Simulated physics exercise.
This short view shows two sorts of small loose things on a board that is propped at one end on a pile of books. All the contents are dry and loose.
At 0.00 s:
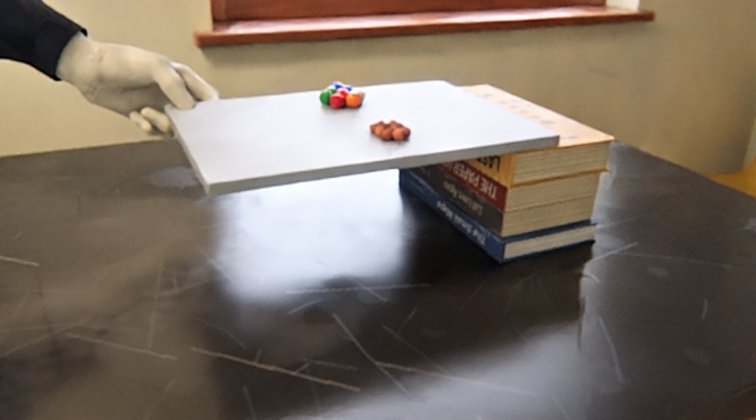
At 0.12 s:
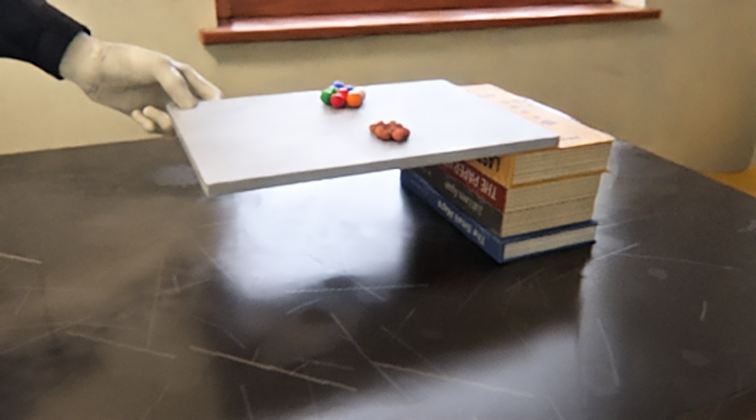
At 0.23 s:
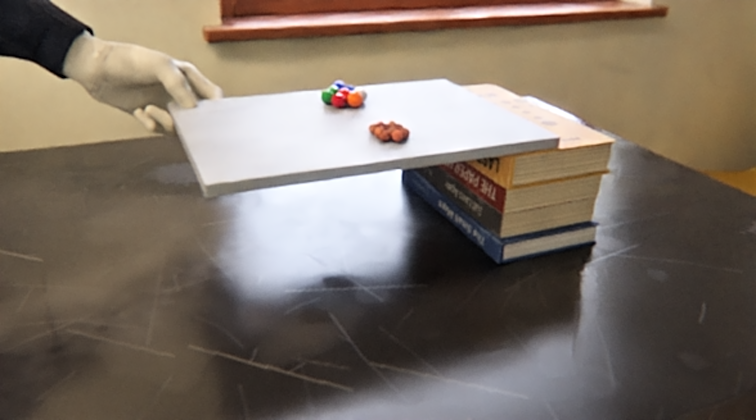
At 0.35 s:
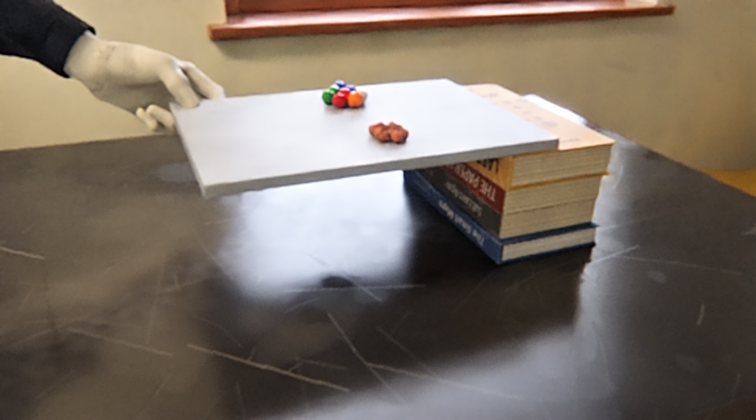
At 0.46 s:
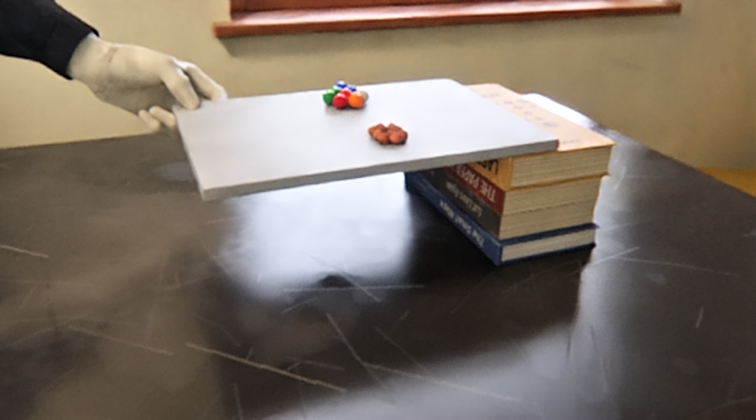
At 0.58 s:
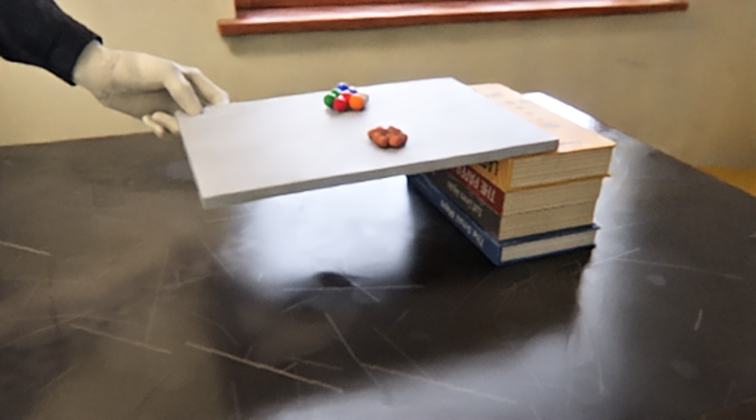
A gloved hand held the left end of a pale board propped on a pile of books and lowered it very slightly, while the colorful marbles and brown pellets on top stayed in place.
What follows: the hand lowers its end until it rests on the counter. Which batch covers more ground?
Farther travel: The farther-off batch.
Around 1.19 s, board sloping at 15°; front batch all still on the board; back batch all still on the board.
Around 1.73 s, board sloping at 25°; front batch all still on the board; back batch mostly up to a board's length out.
Around 2.19 s, board resting at 25°; front batch mostly less than half a board's length out; back batch mostly one to two board lengths out.
Finally (3.7 s), board resting at 25°; front batch mostly less than half a board's length out; back batch mostly more than two board lengths out, about half gone off the counter; the back batch has gone farther.
